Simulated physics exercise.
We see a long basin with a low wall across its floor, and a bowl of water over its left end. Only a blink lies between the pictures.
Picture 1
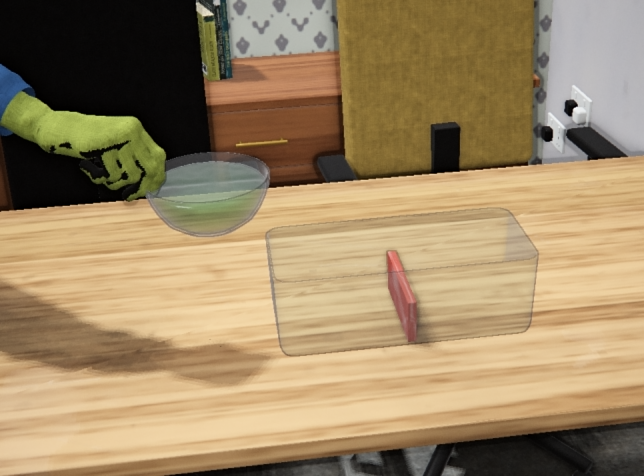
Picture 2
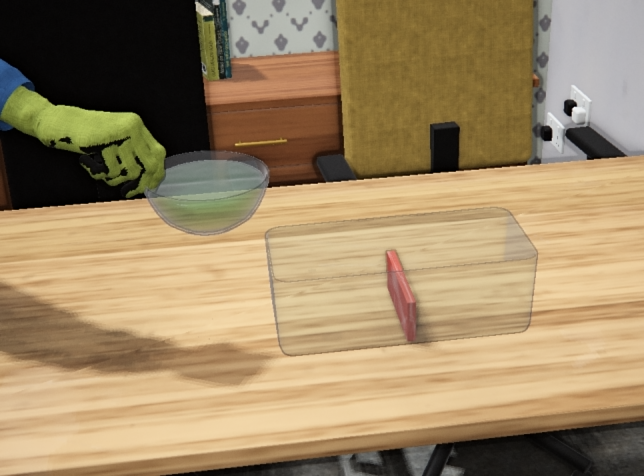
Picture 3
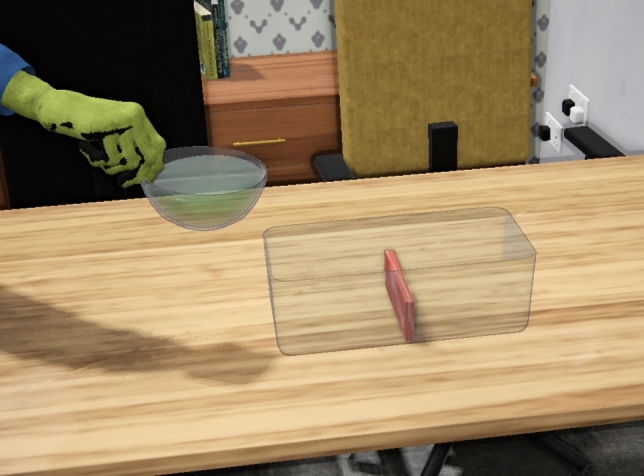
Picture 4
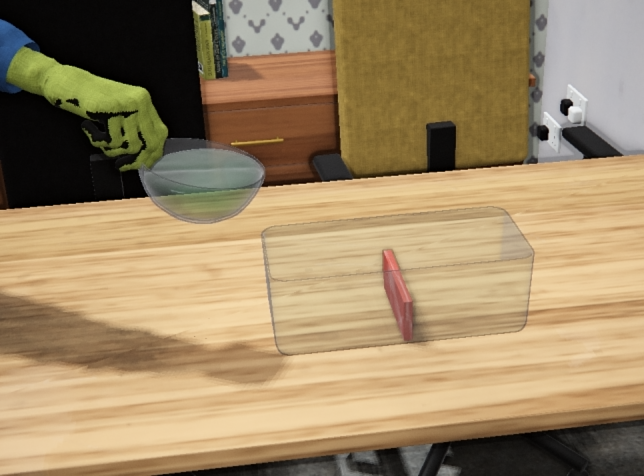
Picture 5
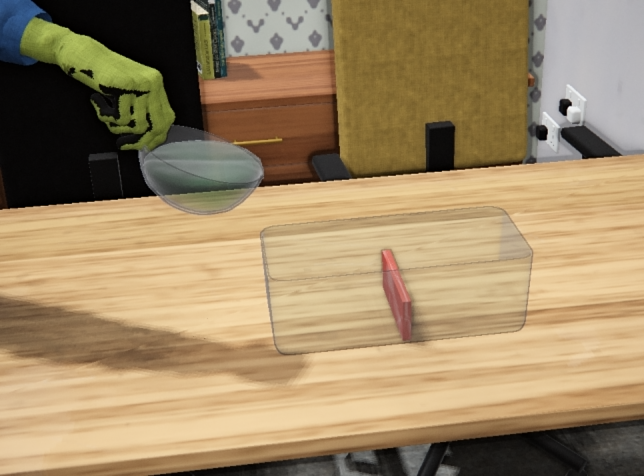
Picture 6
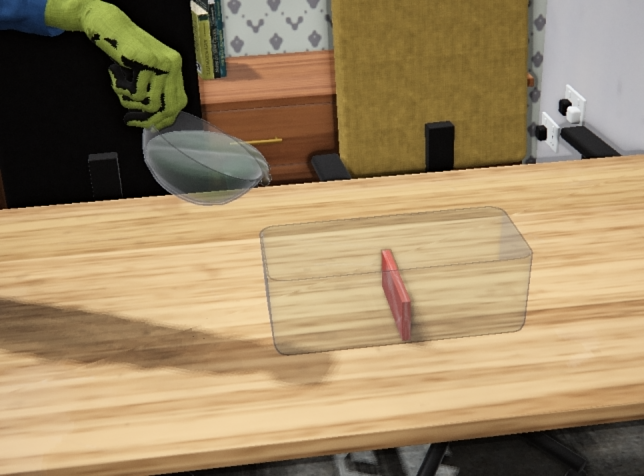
A green-gloved hand tilts a clear bowl rightward above a transparent basin's left end.
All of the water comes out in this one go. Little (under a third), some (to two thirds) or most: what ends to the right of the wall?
It comes to under a third.
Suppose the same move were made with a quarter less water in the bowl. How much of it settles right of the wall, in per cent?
About 5 per cent.
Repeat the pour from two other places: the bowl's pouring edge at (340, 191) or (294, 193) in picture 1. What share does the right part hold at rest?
Roughly 75 per cent, and 5 per cent.
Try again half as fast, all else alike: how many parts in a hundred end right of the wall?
It comes to 5 per cent or so.
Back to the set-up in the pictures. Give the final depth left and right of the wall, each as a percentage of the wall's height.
Some 40 per cent left and 0 right.
A moment on, the tilt is 93° and 19 per cent is still to pour, 15 is left of the wall and 0 right of it.
Next, the tilt is 99° and 0 per cent is still to pour, 88 is left of the wall and 1 right of it.
Then the tilt is 99° and 0 per cent is still to pour, 84 is left of the wall and 2 right of it.
Later the tilt is 99° and 0 per cent is still to pour, 88 is left of the wall and 4 right of it.
Finally, 87 per cent lies left of the wall, 5 right of it and 8 outside.
